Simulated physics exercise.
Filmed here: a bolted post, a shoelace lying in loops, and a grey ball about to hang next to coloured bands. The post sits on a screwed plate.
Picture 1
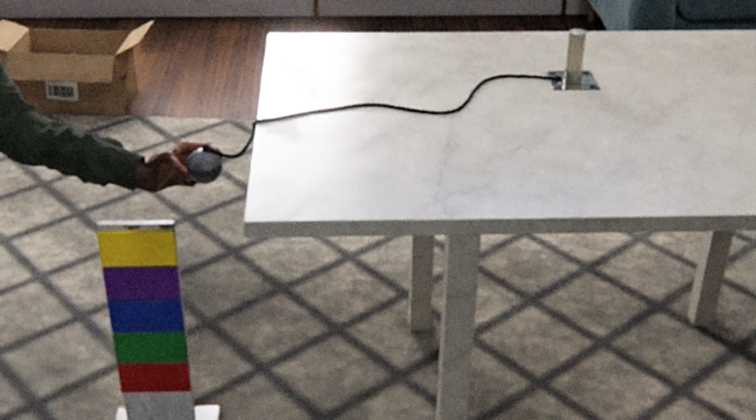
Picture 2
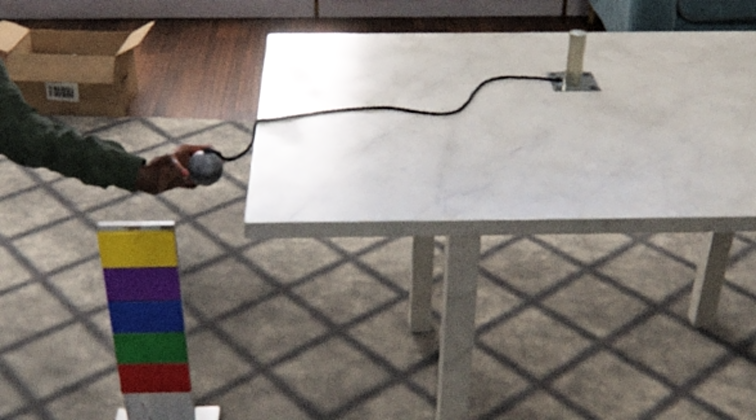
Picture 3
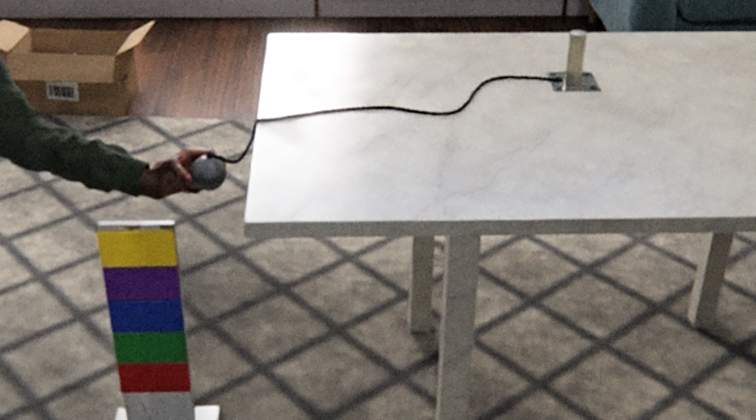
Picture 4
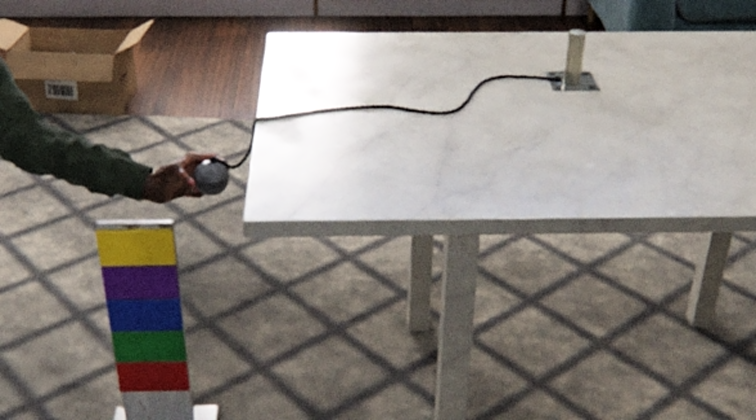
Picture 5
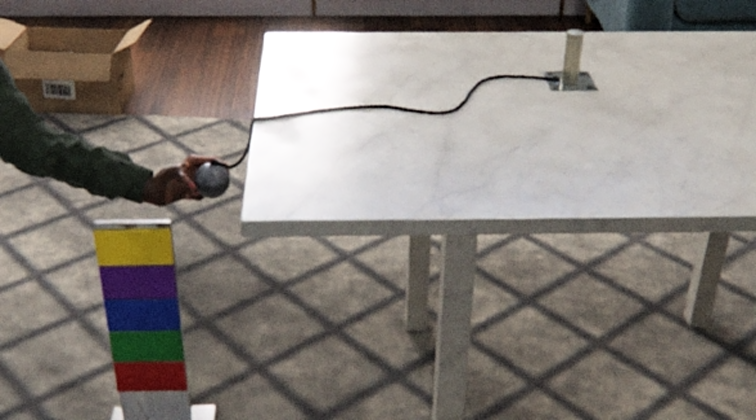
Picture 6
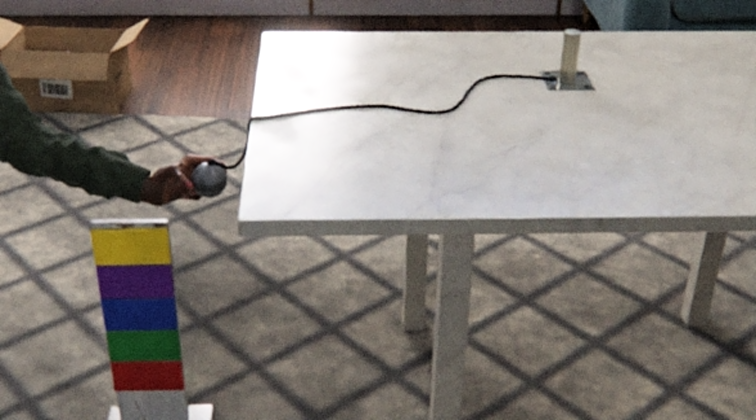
A hand held a grey ball tied to a dark cord just off the left end of a white table, above a colour-striped stand, and lowered it very slightly while the cord barely moved.
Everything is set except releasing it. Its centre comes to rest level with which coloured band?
With the yellow one.
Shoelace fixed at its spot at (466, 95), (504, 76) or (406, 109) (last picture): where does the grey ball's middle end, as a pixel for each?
It comes to rest around (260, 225), (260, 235) and (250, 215) respectively.
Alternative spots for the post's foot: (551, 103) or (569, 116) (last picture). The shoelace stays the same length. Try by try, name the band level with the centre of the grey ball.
It comes out purple the first time and purple the second time.
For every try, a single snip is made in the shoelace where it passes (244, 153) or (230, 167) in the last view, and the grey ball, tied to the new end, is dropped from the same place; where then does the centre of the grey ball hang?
Respectively (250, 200) and (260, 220).
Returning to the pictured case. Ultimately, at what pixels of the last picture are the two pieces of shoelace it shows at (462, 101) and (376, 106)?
(430, 96) for the first, (334, 108) for the second.
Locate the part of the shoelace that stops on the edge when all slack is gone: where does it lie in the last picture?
The one at (288, 114).
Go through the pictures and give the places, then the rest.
In the first picture, grey ball (204, 166); yellow (137, 250); purple (142, 284); blue (146, 317); green (150, 348); red (154, 378).
In the second picture, grey ball (206, 168); shoelace through (524, 77) (473, 95) (421, 112) (348, 110) (267, 120).
In the third picture, grey ball (208, 173).
In the fourth picture, grey ball (212, 178); shoelace through (523, 77) (472, 94) (420, 111) (347, 109) (266, 119).
In the fifth picture, grey ball (212, 181).
In the sixth picture, grey ball (209, 180); shoelace through (518, 76) (467, 94) (415, 111) (342, 108) (262, 118).
A little later, ball near (221, 247); level with yellow.
Next, ball near (286, 233); level with yellow.
Later still, ball near (263, 243); level with yellow.
When it is over, ball near (259, 243); level with yellow. At yellow.
